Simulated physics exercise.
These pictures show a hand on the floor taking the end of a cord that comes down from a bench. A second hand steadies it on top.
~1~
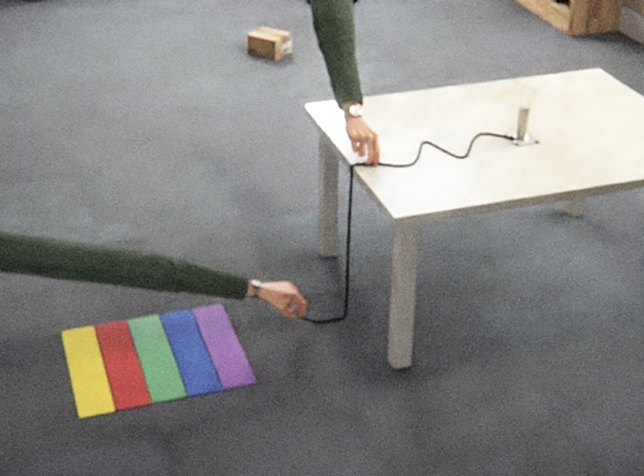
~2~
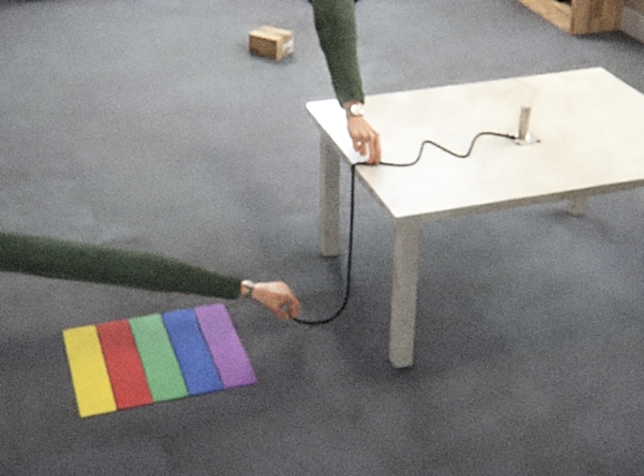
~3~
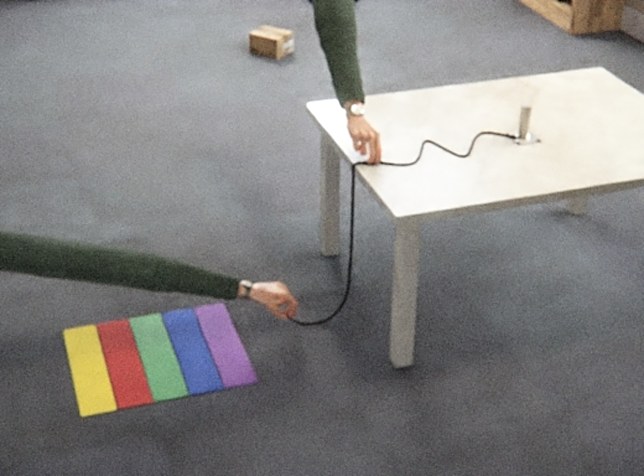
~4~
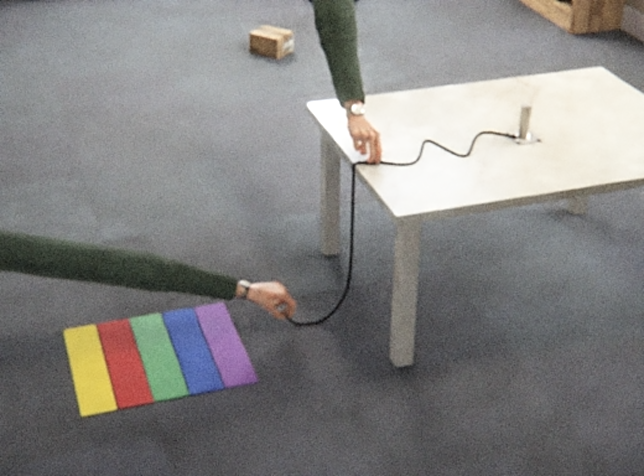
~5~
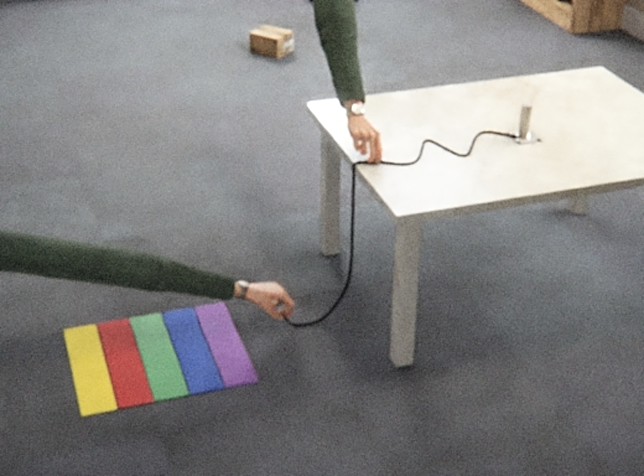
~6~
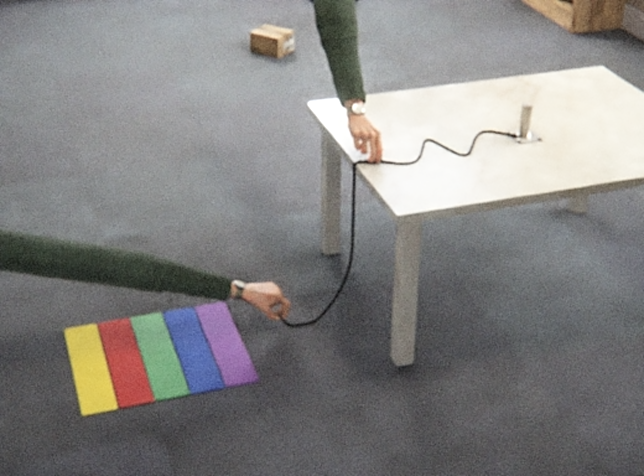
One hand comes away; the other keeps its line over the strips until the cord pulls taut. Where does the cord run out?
The end stops over the yellow strip.
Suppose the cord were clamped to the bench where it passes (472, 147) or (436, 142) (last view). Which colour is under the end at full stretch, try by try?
It would be red; green.
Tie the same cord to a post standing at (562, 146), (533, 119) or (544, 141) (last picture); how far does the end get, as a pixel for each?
About (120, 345), (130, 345) and (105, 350).
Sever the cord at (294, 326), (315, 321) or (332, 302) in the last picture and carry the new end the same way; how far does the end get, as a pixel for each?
In that order: (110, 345), (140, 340) and (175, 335).
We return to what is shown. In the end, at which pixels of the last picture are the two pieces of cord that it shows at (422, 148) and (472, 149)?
At (360, 161), then (445, 148).
Soon after, end near (154, 340); over green.
After that, end near (112, 347); over red.
At the stop, end near (87, 352); over yellow. It gets as far as the yellow strip.
